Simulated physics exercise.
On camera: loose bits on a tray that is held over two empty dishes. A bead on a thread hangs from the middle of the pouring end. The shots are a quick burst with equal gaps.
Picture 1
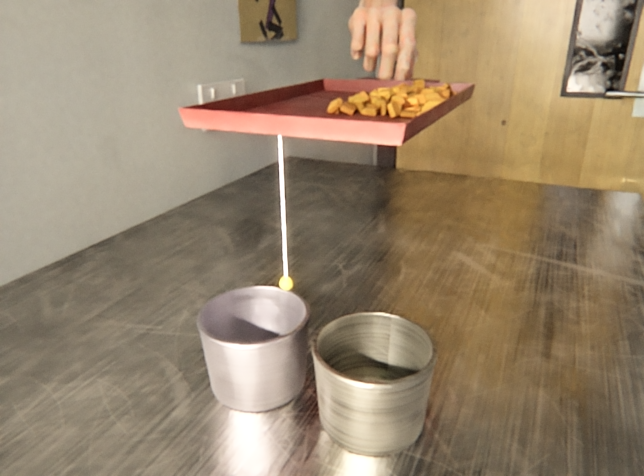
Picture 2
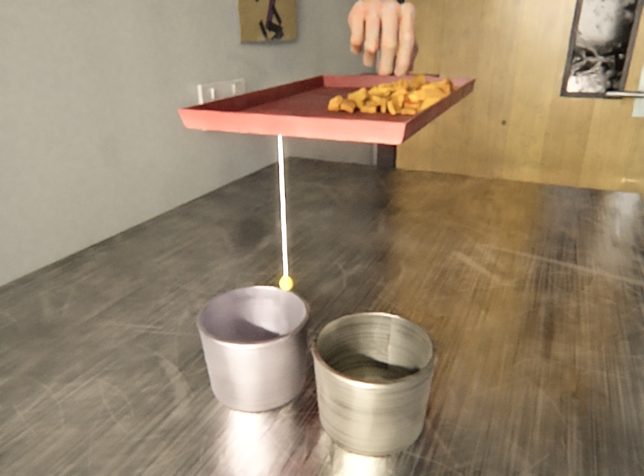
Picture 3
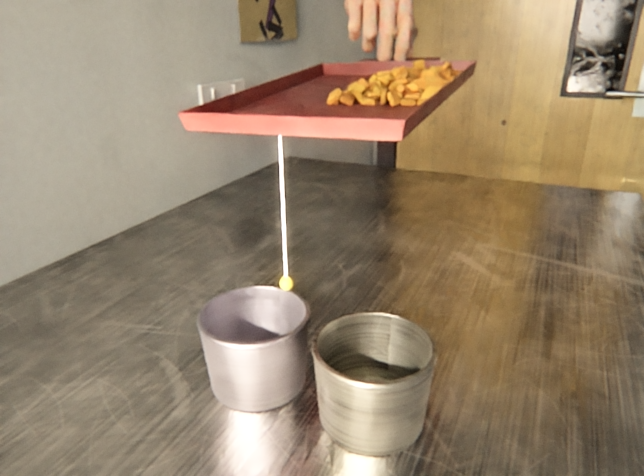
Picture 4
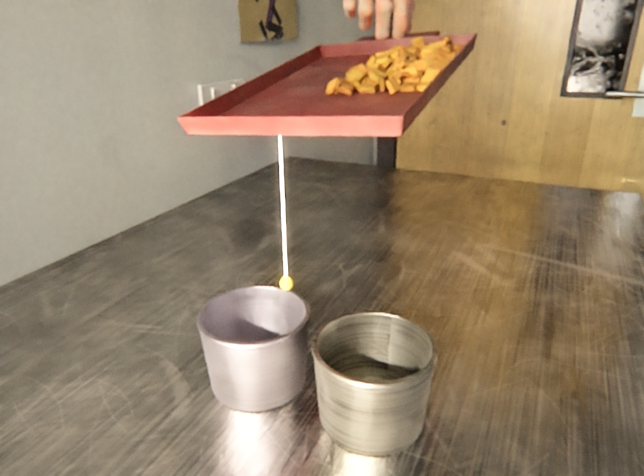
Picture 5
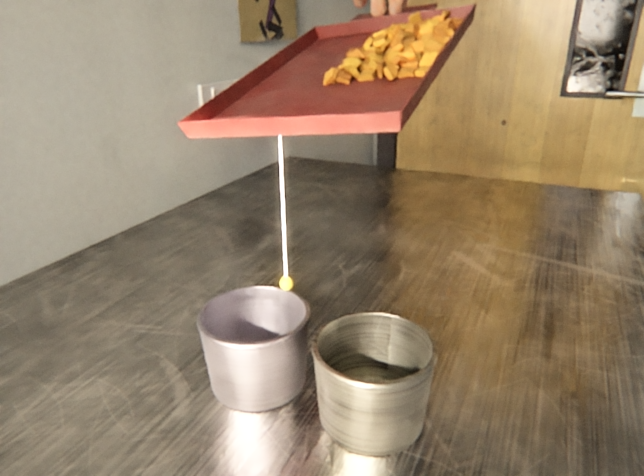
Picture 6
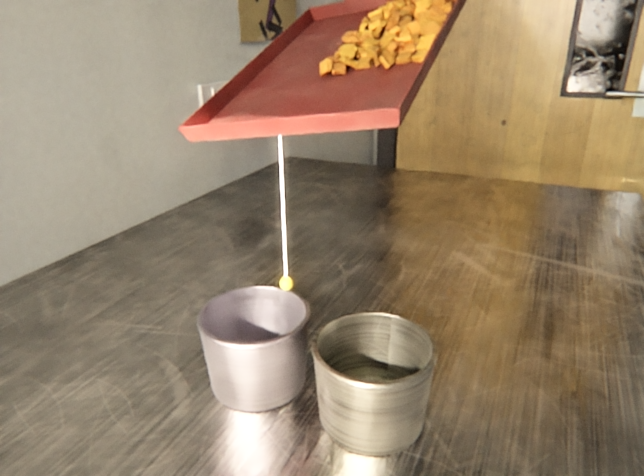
A red tray carrying orange-brown cereal pieces tilts as its far end rises and its near edge dips slightly at the left corner, while the fingers behind it lift out of view. Below hang a white thread and yellow bead, above a pale purplish dish at left and a grey ribbed one at right. The steady camera looks across a scratched, dark tabletop toward a grey wall and wooden panelling.
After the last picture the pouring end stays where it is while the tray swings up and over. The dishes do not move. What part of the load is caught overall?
Caught overall: Only the smaller part.
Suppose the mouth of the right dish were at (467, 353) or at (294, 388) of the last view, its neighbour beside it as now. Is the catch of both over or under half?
The first try: The smaller part. The second: Under half.
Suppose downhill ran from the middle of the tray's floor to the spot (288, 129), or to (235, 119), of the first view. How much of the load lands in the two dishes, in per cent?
About 40 and 0 per cent.
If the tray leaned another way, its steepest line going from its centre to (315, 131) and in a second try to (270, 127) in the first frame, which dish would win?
One: The right-hand dish. Two: The dish on the left.
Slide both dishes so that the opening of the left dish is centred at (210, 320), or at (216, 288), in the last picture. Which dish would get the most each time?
First left, then the left dish.
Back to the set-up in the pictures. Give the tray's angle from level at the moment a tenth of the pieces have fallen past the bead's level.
Roughly 75°.
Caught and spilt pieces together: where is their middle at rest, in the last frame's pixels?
Close to (147, 386).
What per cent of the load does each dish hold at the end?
Left dish near 10 in a hundred; right dish near 0.
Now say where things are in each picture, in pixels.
Corners of the pouring end (184, 108) and (401, 123), level; middle of the load (399, 102), cereal squares; left dish (226, 370); right dish (351, 411); bead on its thread (287, 283), in the first frame.
Corners of the pouring end (184, 109) and (401, 122), level; middle of the load (399, 98), in the second frame.
Corners of the pouring end (183, 112) and (400, 119), tipped barely, lowest at the left corner; middle of the load (399, 87), in the third frame.
Corners of the pouring end (183, 116) and (399, 114), tipped a little, lowest at the left corner; middle of the load (398, 69), in the fourth frame.
Corners of the pouring end (183, 121) and (397, 110), tipped clearly, lowest at the left corner; middle of the load (399, 39), in the fifth frame.
Corners of the pouring end (183, 126) and (395, 106), tipped clearly, lowest at the left corner; middle of the load (395, 20); left dish (226, 370); right dish (351, 411), in the sixth frame.
Just after the last frame, tray tipped steeply; roughly half on the tray; roughly half in the air.
A moment on, tray tipped past a quarter turn; just a few on the tray; about a tenth in the left dish; the larger part outside both; about a tenth in the air.
Further on, tray tipped past a quarter turn; about a tenth in the left dish; the larger part outside both.
When it is over, tray tipped past a quarter turn; not one in the right dish; about a tenth in the left dish; the larger part outside both.
